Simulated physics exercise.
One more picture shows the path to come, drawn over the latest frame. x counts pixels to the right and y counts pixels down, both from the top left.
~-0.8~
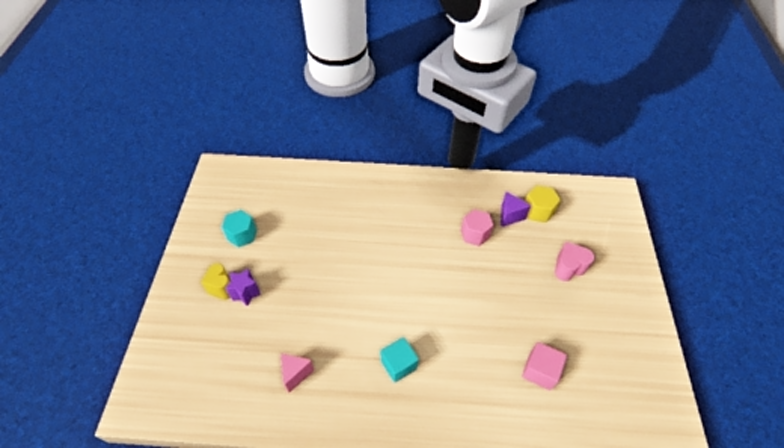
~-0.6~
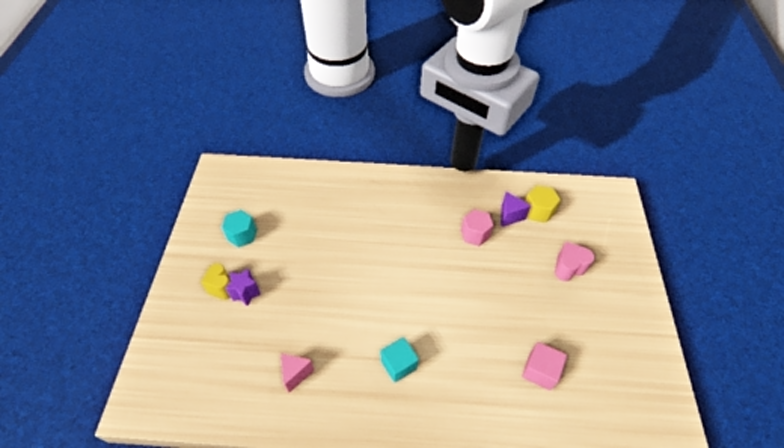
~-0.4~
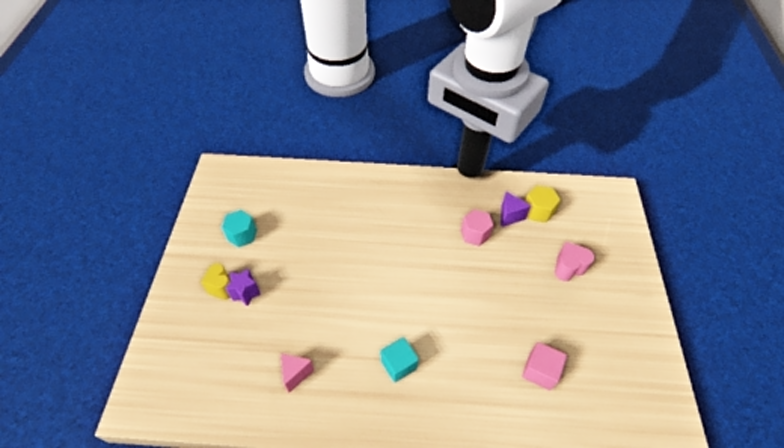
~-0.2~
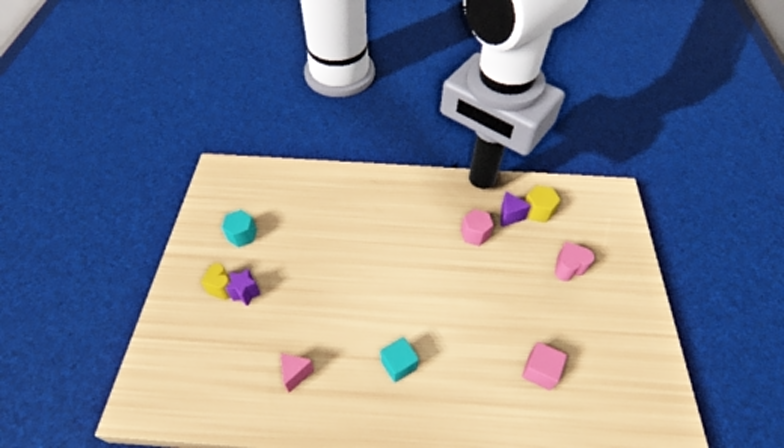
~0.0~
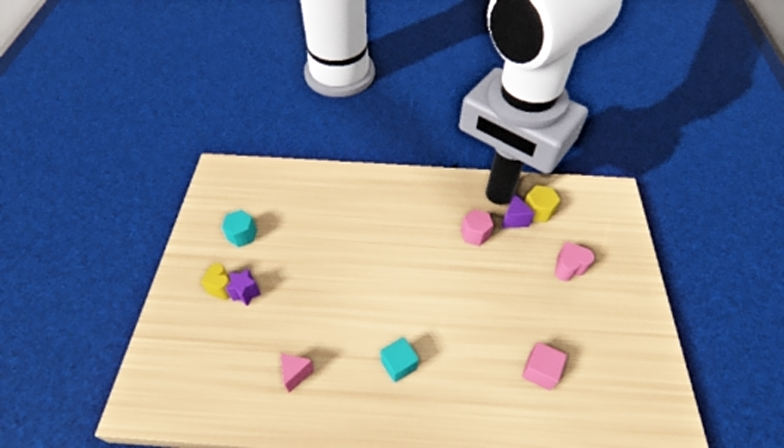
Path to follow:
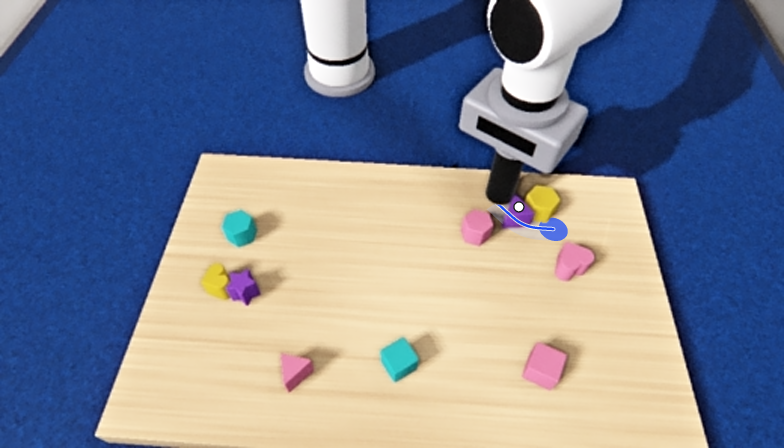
The video shows a robot arm with a black rod above a wooden board scattered with small colored blocks; the rod moves a short way right and toward the viewer, reaching the purple triangular block, which shifts slightly.
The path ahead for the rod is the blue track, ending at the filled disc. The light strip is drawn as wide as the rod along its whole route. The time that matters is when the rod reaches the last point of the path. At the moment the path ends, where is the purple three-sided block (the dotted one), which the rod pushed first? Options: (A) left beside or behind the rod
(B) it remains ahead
Correct choice: A.
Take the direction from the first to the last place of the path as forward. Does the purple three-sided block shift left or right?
Facing the way the path runs, start to end, you'll find the purple three-sided block has shifted right.
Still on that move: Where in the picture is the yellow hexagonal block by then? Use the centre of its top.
At (560, 193).
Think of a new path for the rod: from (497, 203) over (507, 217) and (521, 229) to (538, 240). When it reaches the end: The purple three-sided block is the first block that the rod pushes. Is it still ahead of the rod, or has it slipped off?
Held in front.
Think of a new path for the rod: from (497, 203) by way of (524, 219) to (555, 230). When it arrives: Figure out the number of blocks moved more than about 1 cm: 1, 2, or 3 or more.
It should be two, as far as I can tell.
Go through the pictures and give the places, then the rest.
Rod's lower end (461, 160); pink hexagonal block (479, 221); purple three-sided block (515, 203); yellow hexagonal block (544, 197), in the first frame.
Rod (463, 162); blocks still, in the second frame.
Rod (470, 168); blocks still, in the third frame.
Rod (482, 179); blocks still, in the fourth frame.
Rod (499, 195); pink hexagonal block (479, 221); purple three-sided block (519, 207); yellow hexagonal block (544, 197), in the fifth frame.
Drawn move, from (497, 203) by way of (512, 217) and (531, 227) to (553, 229); the dot is on the purple three-sided block.
On the path given first. Halfway along, rod (524, 215); purple three-sided block (540, 227), turned 40° clockwise; yellow hexagonal block (548, 197).
At the end, rod (557, 221); pink hexagonal block still; purple three-sided block (550, 235), turned 65° clockwise; yellow hexagonal block (560, 193), turned 55° anticlockwise.
